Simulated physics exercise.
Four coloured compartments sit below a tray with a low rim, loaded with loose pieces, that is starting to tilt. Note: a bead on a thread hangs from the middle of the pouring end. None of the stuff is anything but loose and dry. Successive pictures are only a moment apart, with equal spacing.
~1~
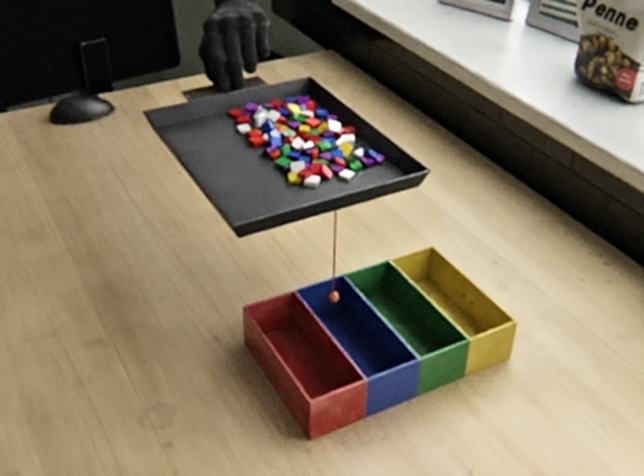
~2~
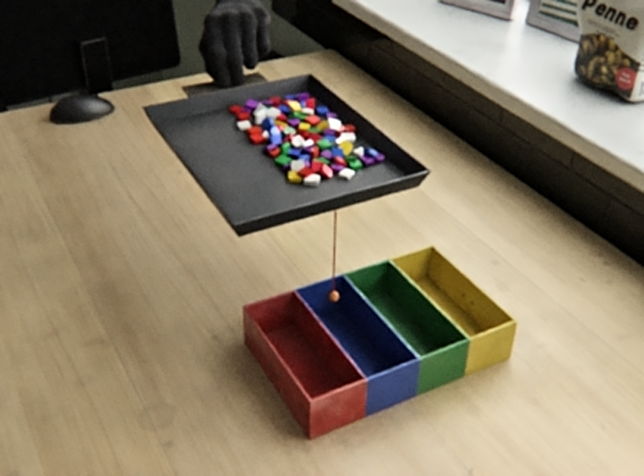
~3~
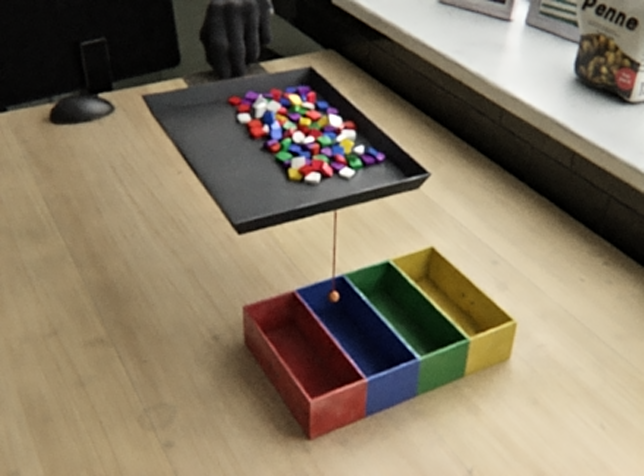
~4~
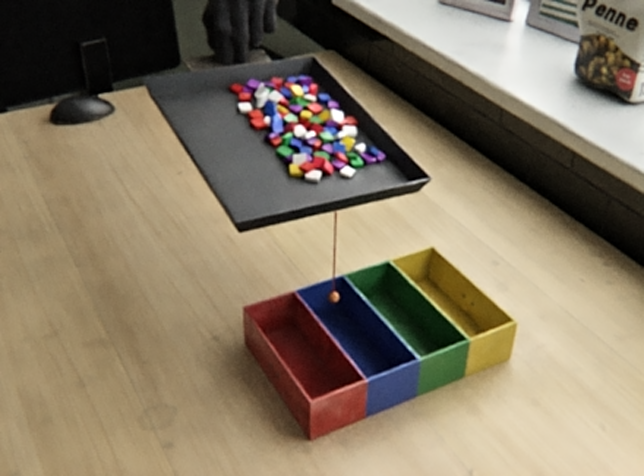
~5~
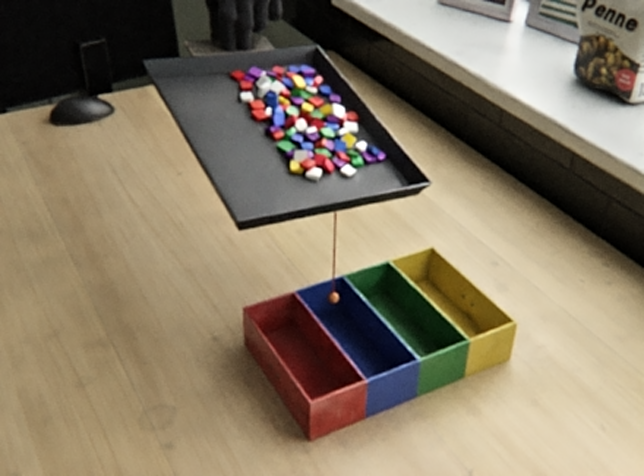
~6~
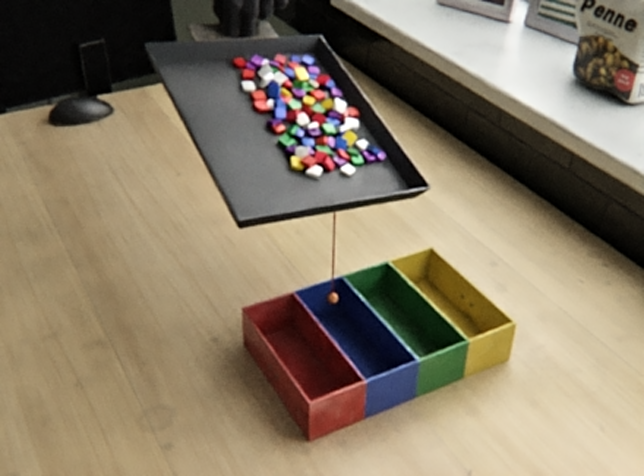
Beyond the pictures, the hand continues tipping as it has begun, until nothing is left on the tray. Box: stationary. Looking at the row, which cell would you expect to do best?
I would expect the green cell to do best.
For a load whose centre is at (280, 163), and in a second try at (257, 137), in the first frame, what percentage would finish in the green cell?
The first start gives 60 percent and the second 70 percent.
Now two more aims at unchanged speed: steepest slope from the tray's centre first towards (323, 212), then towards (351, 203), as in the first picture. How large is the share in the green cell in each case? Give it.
The first comes to 30 %, while the second comes to 50 %.
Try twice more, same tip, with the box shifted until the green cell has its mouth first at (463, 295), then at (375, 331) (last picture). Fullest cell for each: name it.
For the first spot I'd say the blue cell, and for the second spot the yellow cell.
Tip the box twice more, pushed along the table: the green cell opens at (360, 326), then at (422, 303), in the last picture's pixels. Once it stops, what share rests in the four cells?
Close to 70 in a hundred, followed by close to 100 in a hundred.
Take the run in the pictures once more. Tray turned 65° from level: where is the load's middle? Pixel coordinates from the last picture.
The middle of the load sits near (396, 191).
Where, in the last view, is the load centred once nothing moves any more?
I'd place the middle at about (408, 328).
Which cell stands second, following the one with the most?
Place 2: That yellow cell.
Soon, tray tipped steeply; most on the tray; a stray few in the yellow cell; a stray few in the green cell; a small part falling or outside the box.
A while on, tray tipped past a quarter turn; a small part on the tray; about a third in the green cell; about a quarter in the yellow cell; a stray few in the blue cell; about a quarter falling or outside the box.
Towards the end, tray tipped past a quarter turn; about two thirds in the green cell; about a third in the yellow cell; a stray few in the blue cell.
Finally, tray tipped past a quarter turn; about two thirds in the green cell; about a third in the yellow cell; a stray few in the blue cell; none in the red cell.
